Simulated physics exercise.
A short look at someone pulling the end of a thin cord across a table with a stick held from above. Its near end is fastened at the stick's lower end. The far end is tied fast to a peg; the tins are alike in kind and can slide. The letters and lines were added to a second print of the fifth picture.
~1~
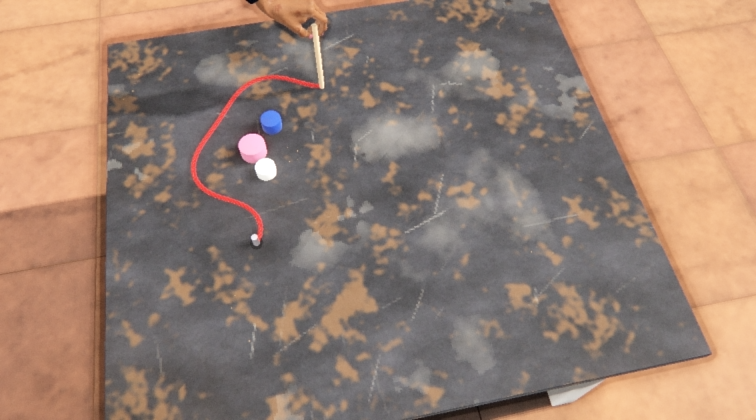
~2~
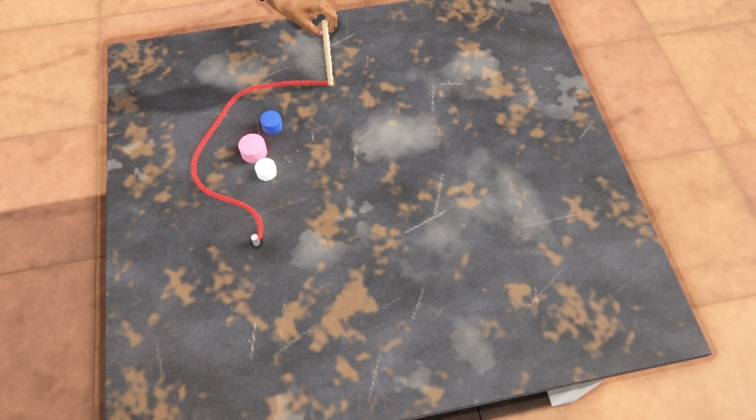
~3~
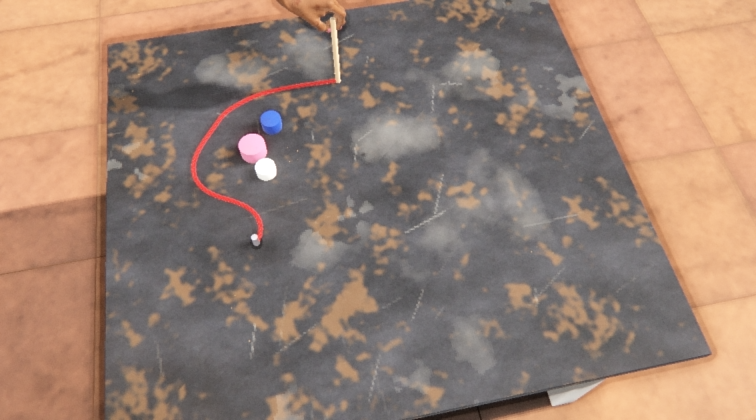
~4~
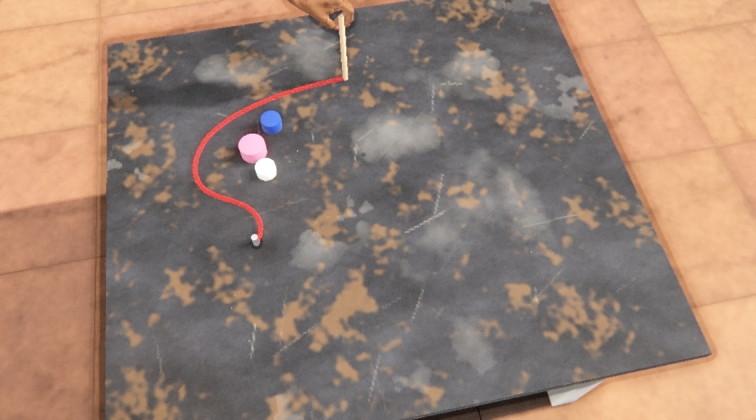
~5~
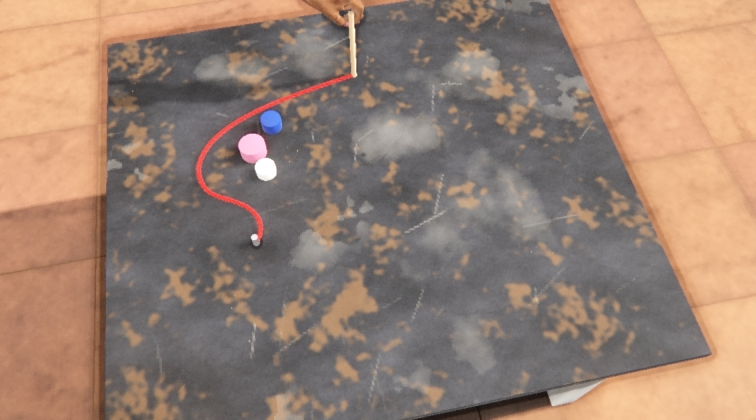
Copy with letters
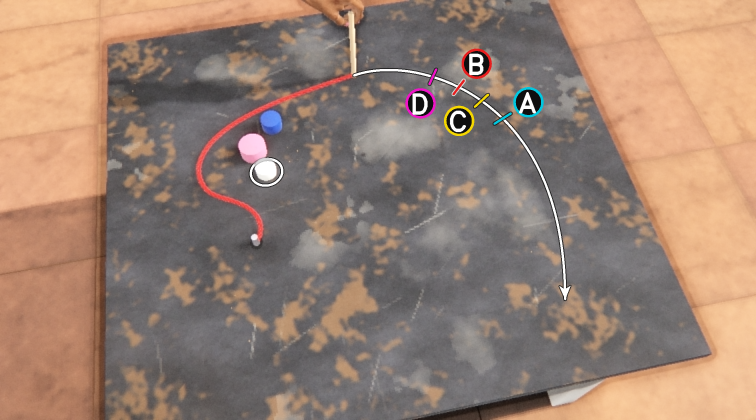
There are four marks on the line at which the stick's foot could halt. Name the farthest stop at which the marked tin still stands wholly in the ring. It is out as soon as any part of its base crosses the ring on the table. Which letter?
B.
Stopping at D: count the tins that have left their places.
Two.
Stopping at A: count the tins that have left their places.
Three.
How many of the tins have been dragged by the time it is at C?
Three.
On the marked copy, A at (503, 119); B at (459, 87); C at (481, 101); D at (433, 77); the ring at (267, 172); the route from (354, 75) via (511, 128) to (565, 299).
With B. Early on, foot of the stick (391, 71); white tin (266, 170).
Further on, foot of the stick (428, 76); pink tin (260, 149); white tin (266, 170); blue tin (281, 131).
At the end, foot of the stick (459, 88); pink tin (280, 153); white tin (267, 170); blue tin (298, 141); the white tin is still in its ring.
As for the rest, A drags the ringed tin to (287, 182); C drags the ringed tin to (279, 177); D is safe but short.
